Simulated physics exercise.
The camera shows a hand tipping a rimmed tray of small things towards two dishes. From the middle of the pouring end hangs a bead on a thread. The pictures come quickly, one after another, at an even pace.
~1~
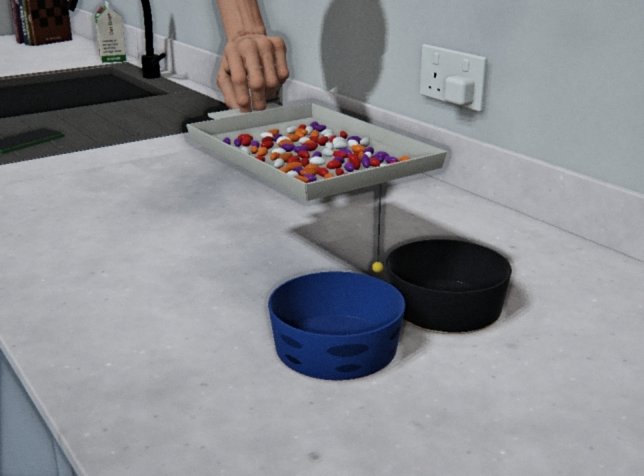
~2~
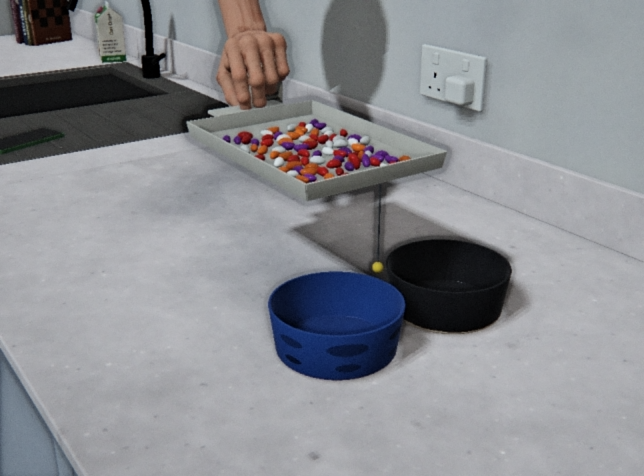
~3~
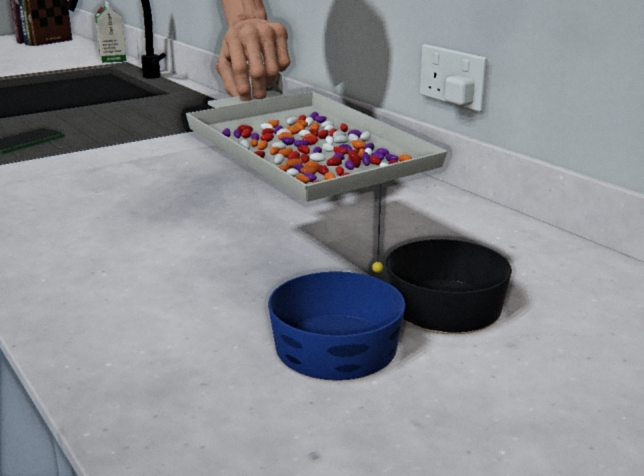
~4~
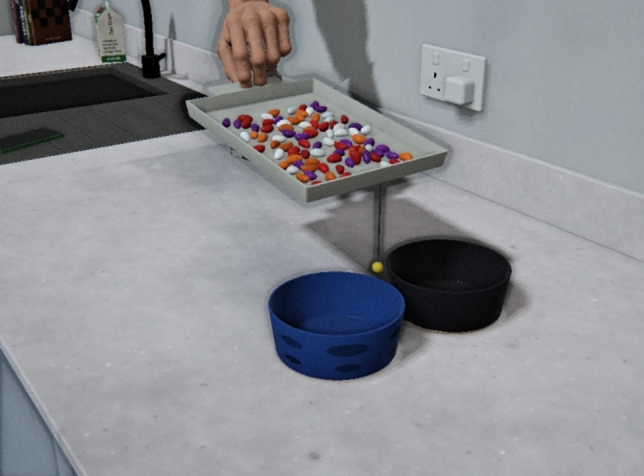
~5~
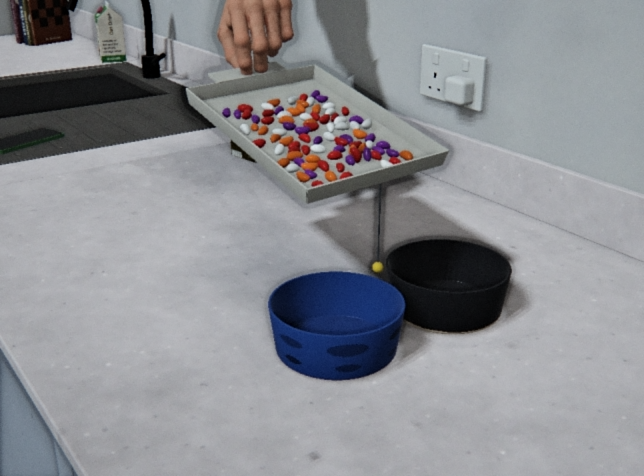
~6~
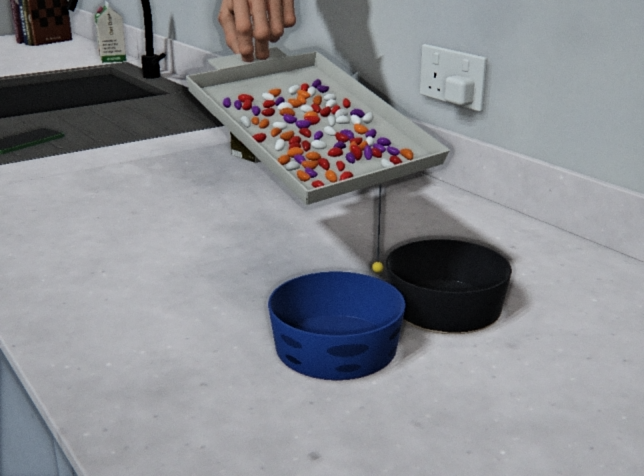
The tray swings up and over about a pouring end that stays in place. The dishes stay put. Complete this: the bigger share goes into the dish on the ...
Left.
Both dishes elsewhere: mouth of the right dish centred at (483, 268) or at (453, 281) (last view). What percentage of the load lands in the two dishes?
In order: 80 per cent and 80 per cent.
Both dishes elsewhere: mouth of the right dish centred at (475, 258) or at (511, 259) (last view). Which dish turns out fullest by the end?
First try: The leftmost dish; second try: The leftmost dish.
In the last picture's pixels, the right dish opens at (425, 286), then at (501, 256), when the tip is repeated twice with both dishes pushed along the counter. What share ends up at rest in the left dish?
40 %, 50 %.
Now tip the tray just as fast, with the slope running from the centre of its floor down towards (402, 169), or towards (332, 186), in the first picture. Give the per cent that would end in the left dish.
In order: About 0, then 80 percent.
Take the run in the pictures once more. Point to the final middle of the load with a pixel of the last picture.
Near (381, 367).
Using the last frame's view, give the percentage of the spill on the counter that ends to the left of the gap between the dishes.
Around 20 %.
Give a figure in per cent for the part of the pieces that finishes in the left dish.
Result: Near 50 %.
Soon, tray tipped steeply; all on the tray.
A while on, tray tipped right over; all on the tray.
Towards the end, tray tipped past a quarter turn; about half in the left dish; a stray few in the right dish; about half outside both.
Finally, tray tipped past a quarter turn; about half in the left dish; a stray few in the right dish; about half outside both.
